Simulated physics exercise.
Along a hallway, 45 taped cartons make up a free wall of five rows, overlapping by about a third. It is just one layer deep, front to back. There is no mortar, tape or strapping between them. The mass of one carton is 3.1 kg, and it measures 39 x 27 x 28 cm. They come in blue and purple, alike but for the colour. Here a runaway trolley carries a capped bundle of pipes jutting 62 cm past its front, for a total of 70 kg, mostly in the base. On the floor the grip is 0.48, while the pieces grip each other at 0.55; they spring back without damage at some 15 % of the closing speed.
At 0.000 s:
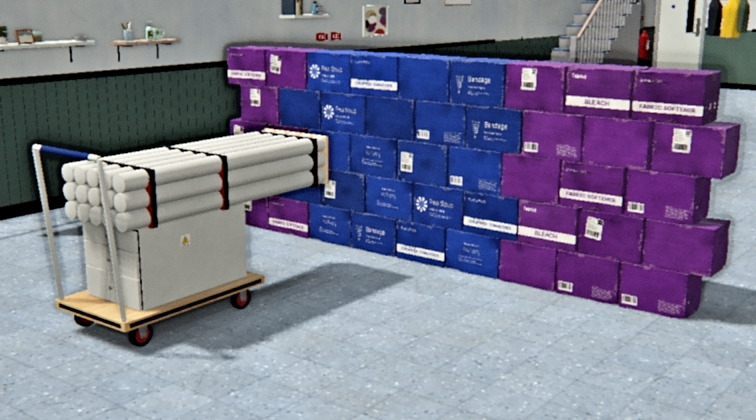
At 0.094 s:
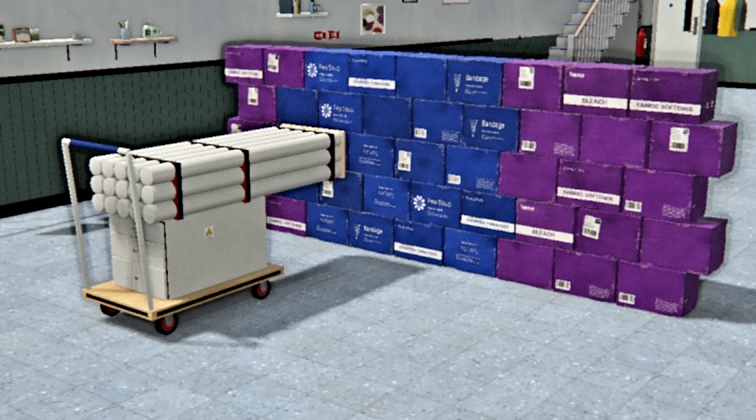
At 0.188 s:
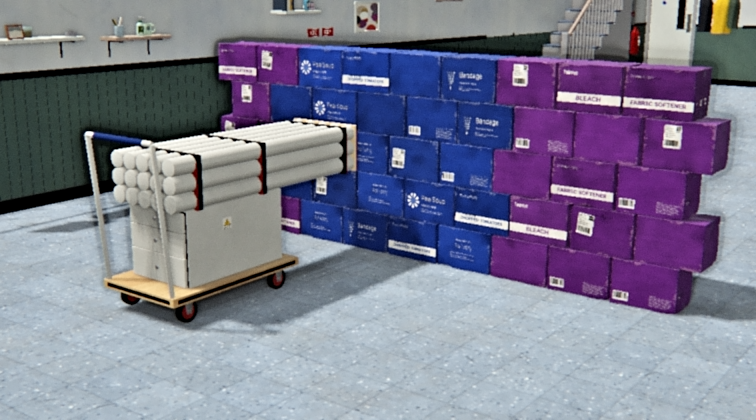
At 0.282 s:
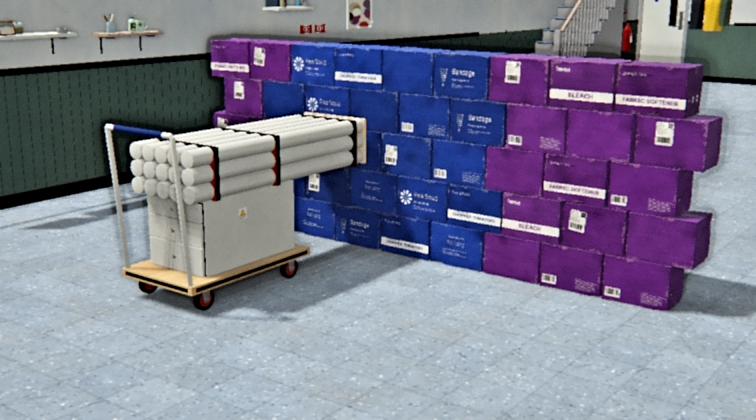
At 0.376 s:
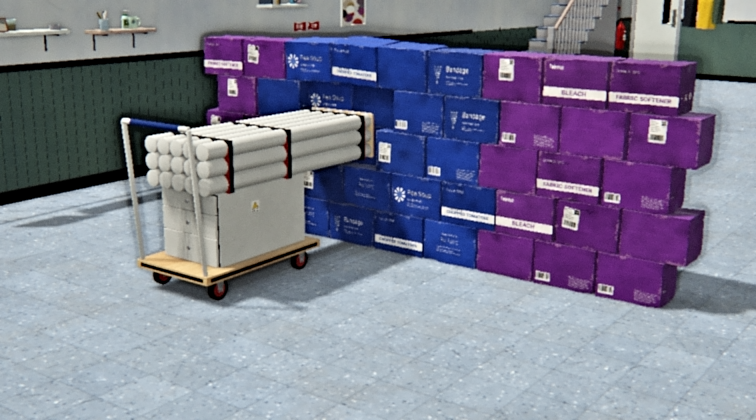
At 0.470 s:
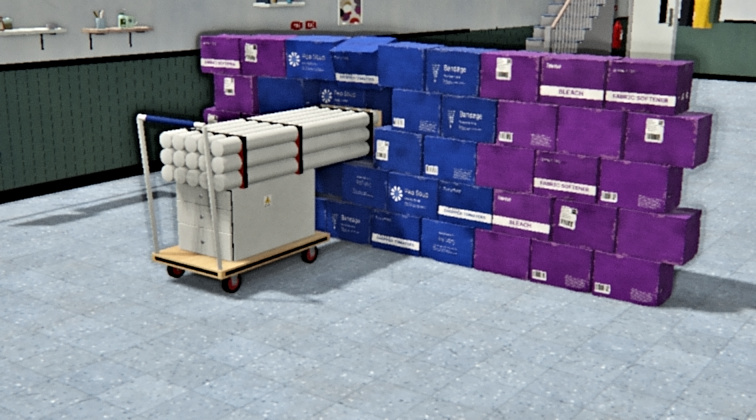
In a hallway with a pale tiled floor, a flat trolley carrying strapped white tubes rolls toward a wall of blue and purple cartons, with nobody seen pushing it. The overhanging tubes close the gap and press into the blue section, shoving several cartons out of line and tilting some.
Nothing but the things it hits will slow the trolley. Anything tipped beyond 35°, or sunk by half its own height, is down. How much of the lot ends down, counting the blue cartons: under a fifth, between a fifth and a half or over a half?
All told, it comes to one fifth to one half.
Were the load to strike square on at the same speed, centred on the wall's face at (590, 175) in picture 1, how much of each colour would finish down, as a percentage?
For purple it's 50 per cent, for blue 10 per cent.
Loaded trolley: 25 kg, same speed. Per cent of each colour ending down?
In that case purple comes to 0 and blue to 40 percent.
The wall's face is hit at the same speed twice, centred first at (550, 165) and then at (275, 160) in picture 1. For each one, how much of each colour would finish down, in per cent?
Purple 40 then 30, blue 10 then 30 per cent.
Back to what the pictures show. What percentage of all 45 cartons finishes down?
Roughly 15 per cent of them.
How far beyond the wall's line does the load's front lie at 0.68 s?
Position: Approx. 50 cm beyond.
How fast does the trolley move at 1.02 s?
I'd put it at roughly 0.6 m/s.
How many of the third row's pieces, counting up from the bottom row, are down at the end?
2, all told.
After 0.68 s, load 48 cm past the wall's line, still rolling; 4 of the 22 blue cartons down (4 of 45 in all colours); top blue carton unmoved; top purple carton shifted 55 mm.
After 1.02 s, load 78 cm past the wall's line, still rolling; 6 of the 22 blue cartons down (6 of 45 in all colours); top blue carton unmoved; top purple carton leaning 8°.
At rest (2.0 s), load 86 cm past the wall's line, stopped; 7 of the 22 blue cartons down (7 of 45 in all colours); top blue carton unmoved; top purple carton shifted 7 cm. That is 32 per cent. As the last picture would show them, middles, top blue carton near (464, 71), top purple carton near (278, 56).
